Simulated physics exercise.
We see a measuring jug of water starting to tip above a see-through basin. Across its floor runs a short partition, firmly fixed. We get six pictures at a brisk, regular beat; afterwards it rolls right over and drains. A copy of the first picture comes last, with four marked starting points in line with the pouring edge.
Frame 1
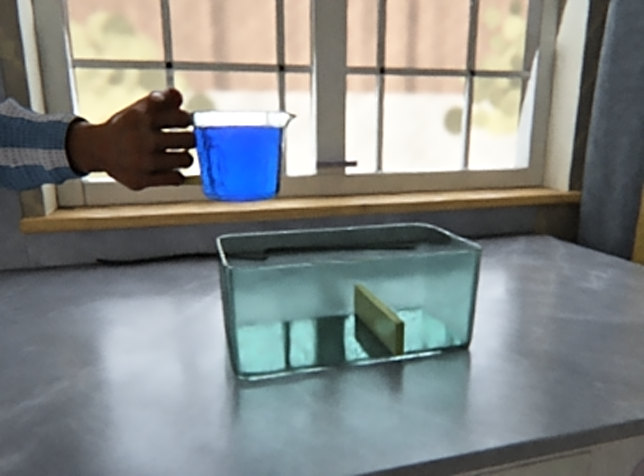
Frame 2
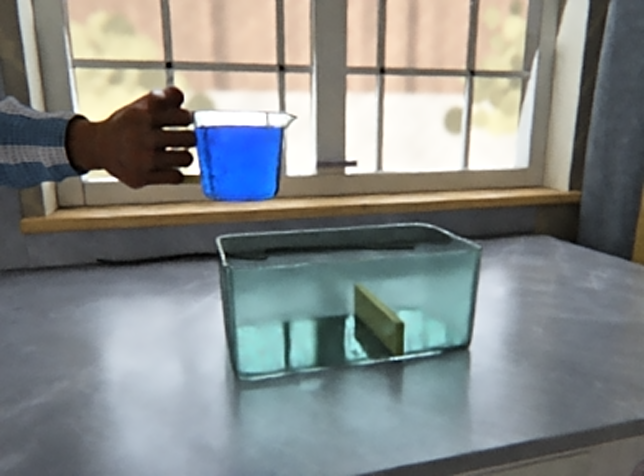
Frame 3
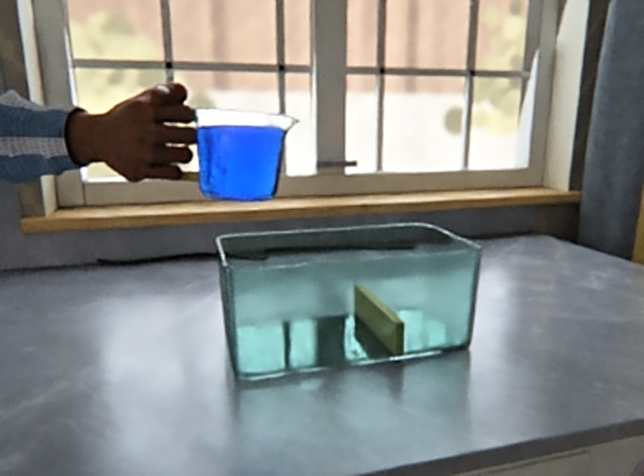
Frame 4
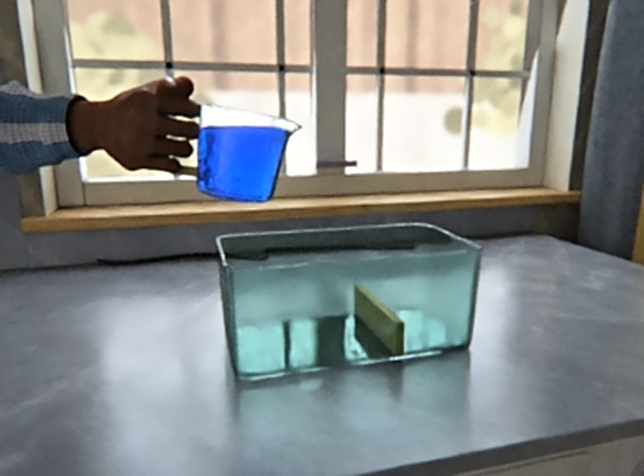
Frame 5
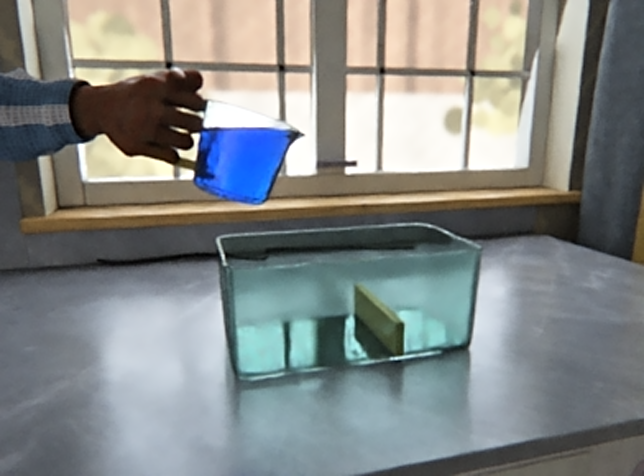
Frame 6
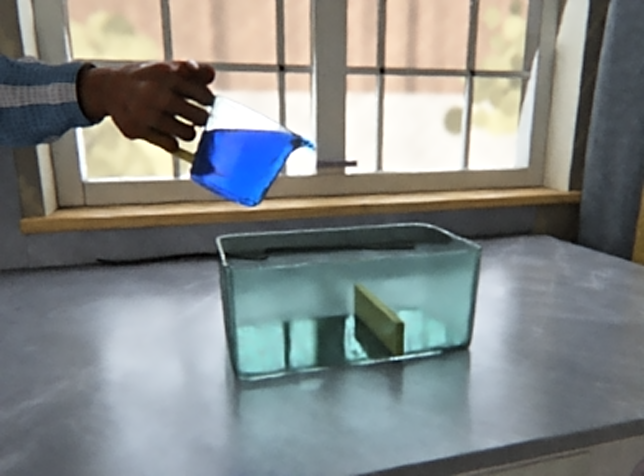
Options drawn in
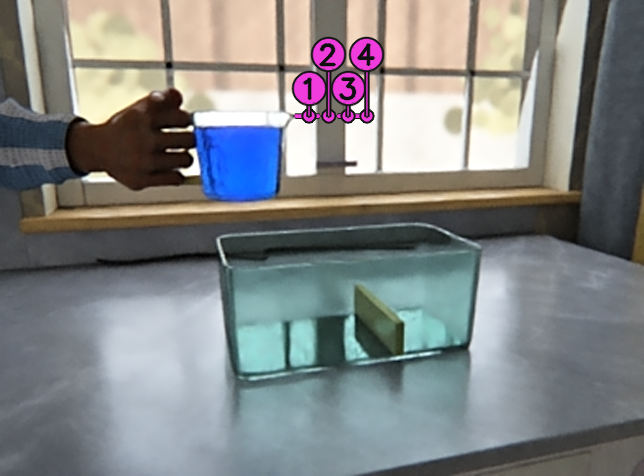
A hand held a clear jug of blue water above a see-through basin with a short partition inside, then gradually tilted it to the right until the water just crept over the lip.
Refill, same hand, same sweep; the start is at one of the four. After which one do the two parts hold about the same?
The best dot is 2.
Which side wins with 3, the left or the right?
The right one.
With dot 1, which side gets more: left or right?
More ends on the left.
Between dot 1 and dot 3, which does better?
3 it is.
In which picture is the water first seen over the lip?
In picture 6.
On the marked copy, 1 at (309, 116); 2 at (328, 116); 3 at (348, 116); 4 at (366, 116).
For dot 1, about 92 % ends left of the wall and 7 % right of it.
For dot 2, about 53 % ends left of the wall and 46 % right of it.
For dot 3, about 22 % ends left of the wall and 78 % right of it.
For dot 4, about 9 % ends left of the wall and 90 % right of it.
